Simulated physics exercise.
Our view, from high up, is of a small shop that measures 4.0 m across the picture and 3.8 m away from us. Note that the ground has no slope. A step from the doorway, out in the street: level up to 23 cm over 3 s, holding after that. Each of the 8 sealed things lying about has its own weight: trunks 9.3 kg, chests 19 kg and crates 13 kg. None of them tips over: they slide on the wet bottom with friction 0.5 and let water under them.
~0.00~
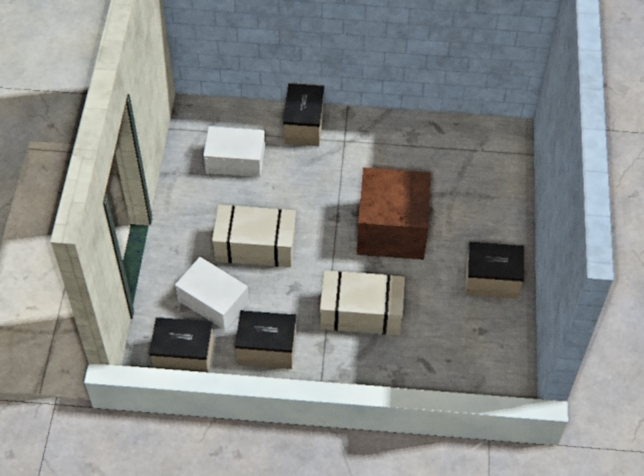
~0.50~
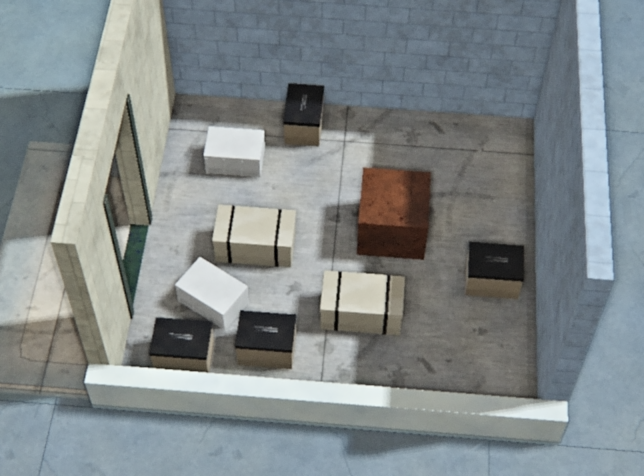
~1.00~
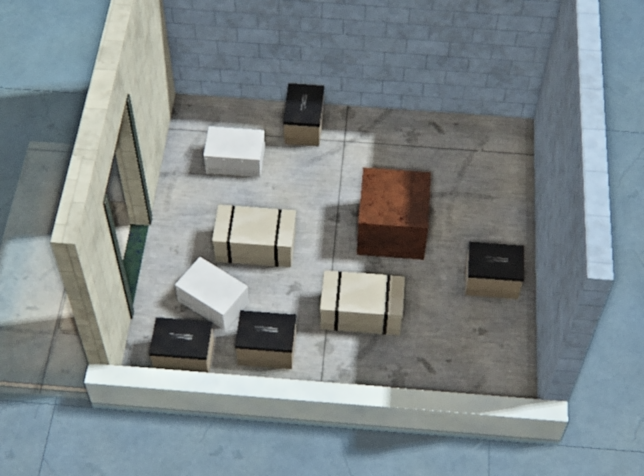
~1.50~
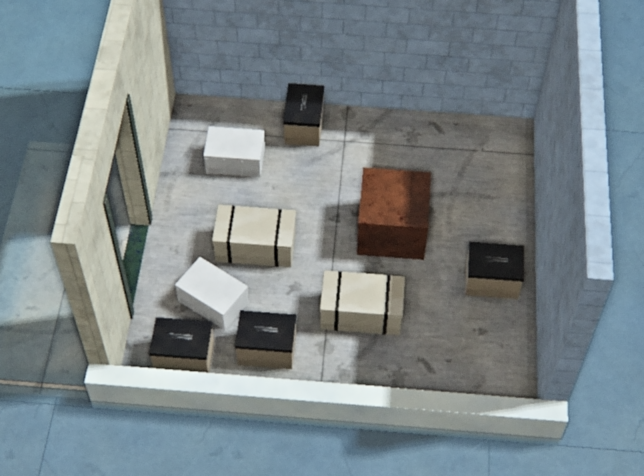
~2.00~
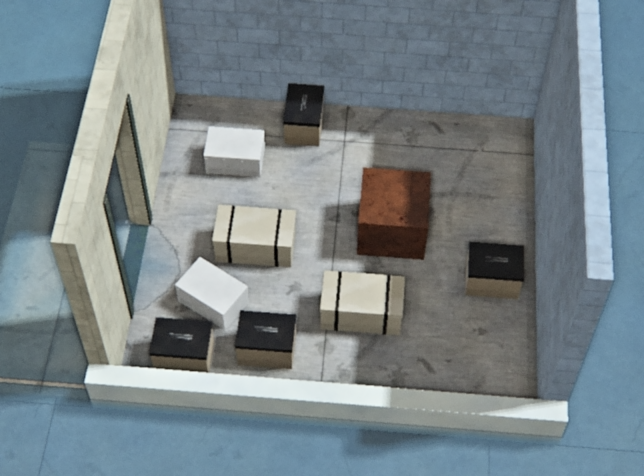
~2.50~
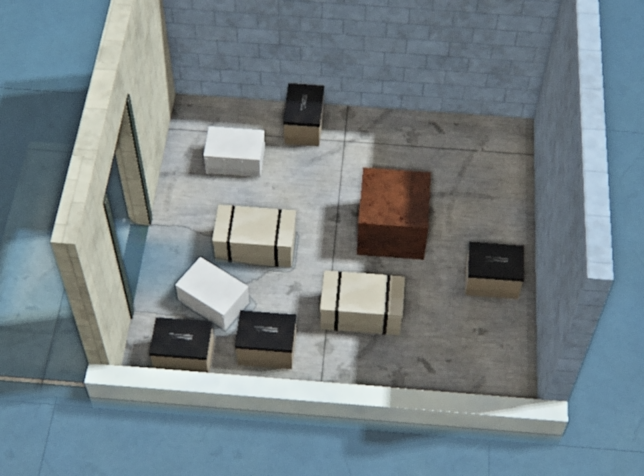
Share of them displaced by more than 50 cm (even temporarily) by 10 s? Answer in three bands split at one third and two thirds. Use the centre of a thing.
One third to two thirds.
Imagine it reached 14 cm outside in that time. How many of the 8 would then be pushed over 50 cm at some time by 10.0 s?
Result: 3.
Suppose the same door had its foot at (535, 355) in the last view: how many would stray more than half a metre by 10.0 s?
Count: 7.
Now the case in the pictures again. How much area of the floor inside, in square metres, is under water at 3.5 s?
4.0 m2.
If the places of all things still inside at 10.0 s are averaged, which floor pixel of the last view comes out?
Roughly at (350, 255).
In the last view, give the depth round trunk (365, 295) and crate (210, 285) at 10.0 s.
Depths: Near 14 cm, then near 10 cm.
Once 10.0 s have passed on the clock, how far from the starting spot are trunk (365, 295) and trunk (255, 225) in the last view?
In that order: 150 cm, 250 cm.
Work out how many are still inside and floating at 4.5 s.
Count: 2.
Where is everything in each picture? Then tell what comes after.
A crate at (211, 286), on the bottom; a trunk at (254, 225), on the bottom; 0.0 m2 under water; 0 of 8 have shifted, in the first picture.
A crate at (211, 286), on the bottom; a trunk at (254, 225) rests on the ground; water covers 0.0 m2; 0 of 8 have shifted, in the second picture.
A crate at (211, 286) rests on the ground; a trunk at (254, 225) rests on the ground; 0.0 m2 under water; 0 of 8 have shifted, in the third picture.
A crate at (211, 286) rests on the ground; a trunk at (254, 225), on the bottom; water covers 0.0 m2; 0 of 8 have shifted, in the fourth picture.
A crate at (211, 286) rests on the ground; a trunk at (254, 225) rests on the ground; water covers 0.2 m2; 0 of 8 have shifted, in the fifth picture.
A crate at (212, 286) rests on the ground; a trunk at (254, 225) rests on the ground; 0.8 m2 under water; 0 of 8 have shifted, in the sixth picture.
After 3.5 s 1 of 8 are over 50 cm from their spots; 0 afloat.
After 4.5 s 2 of 8 are over 50 cm from their spots; 2 afloat.
After 7.0 s 3 of 8 are over 50 cm from their spots; 3 afloat.
After 10.0 s 4 of 8 are over 50 cm from their spots, and 4 have been at some point; 5 afloat.
